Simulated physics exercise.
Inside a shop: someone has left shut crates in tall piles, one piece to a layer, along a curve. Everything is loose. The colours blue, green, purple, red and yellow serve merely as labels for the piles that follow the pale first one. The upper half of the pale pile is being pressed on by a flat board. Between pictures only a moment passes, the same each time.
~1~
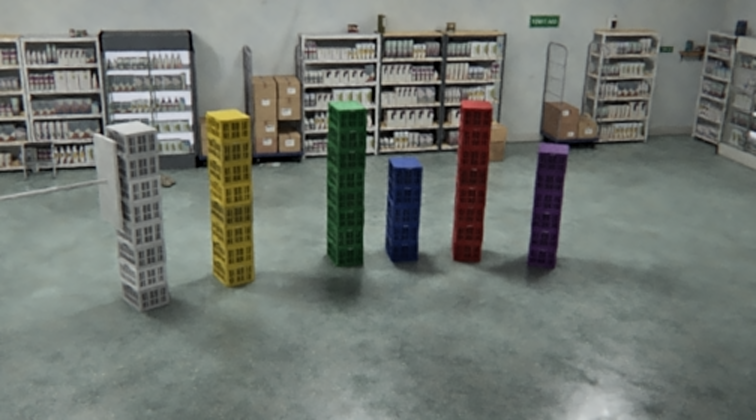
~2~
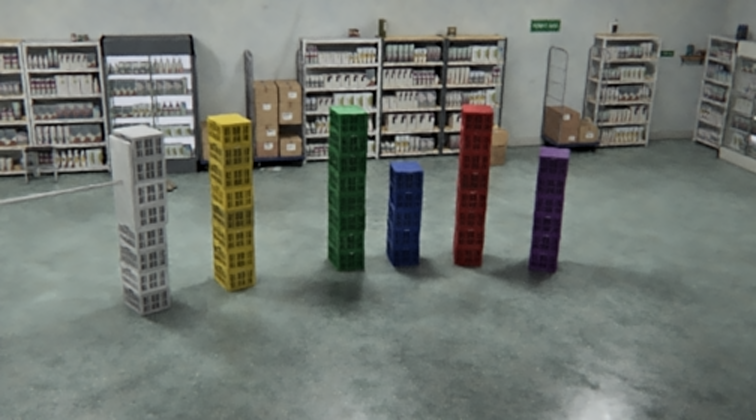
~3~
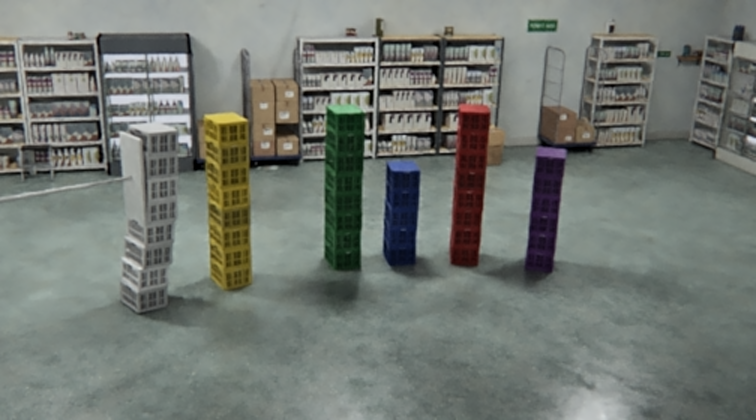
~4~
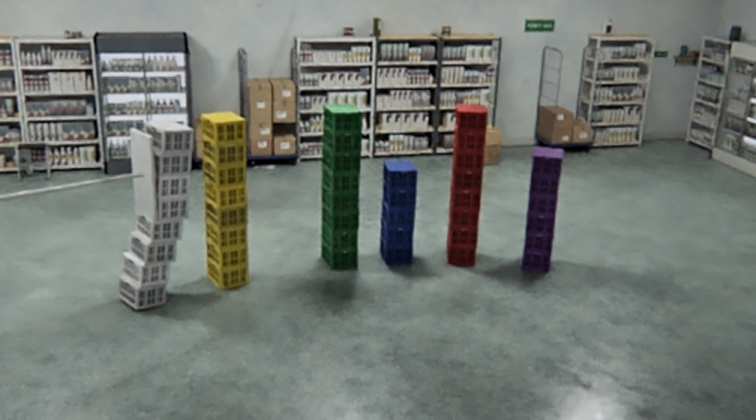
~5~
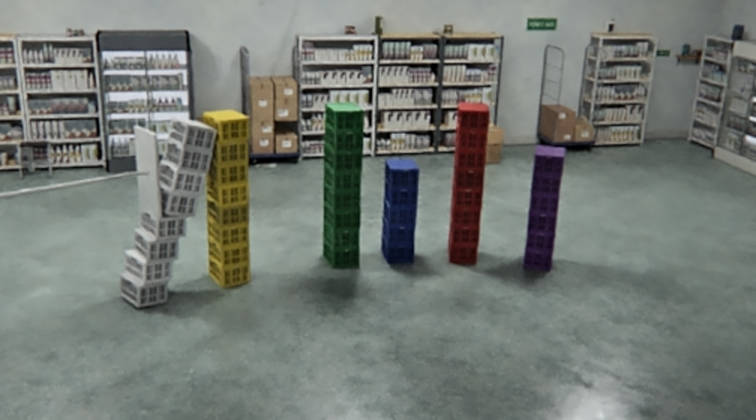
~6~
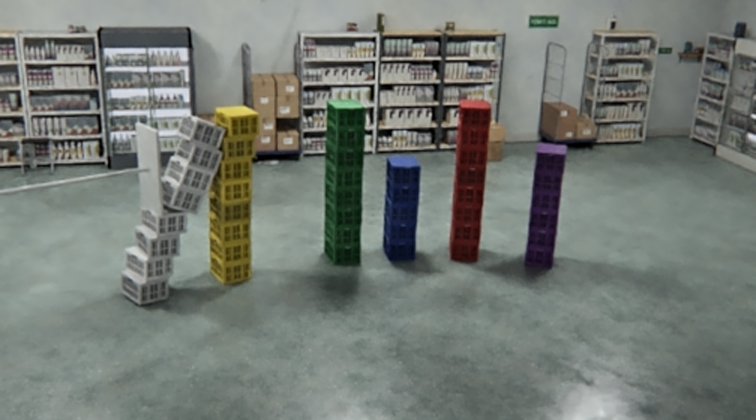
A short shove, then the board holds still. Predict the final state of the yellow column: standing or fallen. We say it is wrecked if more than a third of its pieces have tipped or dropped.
Fallen.
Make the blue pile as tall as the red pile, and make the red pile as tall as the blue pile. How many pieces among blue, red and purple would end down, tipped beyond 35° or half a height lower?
Blue 8, red 5, purple 5.
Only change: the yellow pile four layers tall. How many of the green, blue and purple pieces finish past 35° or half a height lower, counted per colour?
By colour, I'd count green 0, blue 0, purple 0.
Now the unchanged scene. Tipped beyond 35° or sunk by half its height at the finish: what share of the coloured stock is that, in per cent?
My estimate is about 90 per cent.
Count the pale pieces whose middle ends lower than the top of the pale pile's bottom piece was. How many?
Total: 5.
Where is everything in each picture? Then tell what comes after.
In the first picture (places mark the middle of the side facing us), board (117, 174) not yet touching; top yellow crate (236, 130); top blue crate (408, 177); the rest undisturbed.
Board (132, 176) pushing; top yellow crate (237, 134), in the second picture.
Board (143, 172) pushing, top of the pale pile leaning barely; top yellow crate (234, 133); the rest undisturbed, in the third picture.
Board (153, 168) pushing, top of the pale pile leaning a little; top yellow crate (231, 132); the rest undisturbed, in the fourth picture.
Board (157, 166) stopped, top of the pale pile leaning clearly; top yellow crate (235, 130); the rest undisturbed, in the fifth picture.
Board (159, 163) stopped, top of the pale pile leaning clearly; top yellow crate (245, 126) shifted half its height; top red crate (476, 118); 4 disturbed, none down, in the sixth picture.
Soon after the last picture, 4 of the pale pile down; 7 of the 8 yellow crates down (7 of 35 in all colours); top yellow crate leaning clearly, some three heights lower; top green crate leaning barely.
A little later, 4 of the pale pile down; 7 of the 8 yellow crates down (26 of 35 in all colours); top yellow crate upside down; top green crate upside down.
At rest, 4 of the pale pile down; 7 of the 8 yellow crates down (32 of 35 in all colours); top yellow crate upside down; top purple crate upside down. As the last picture would show them, middles, top yellow crate near (421, 214).
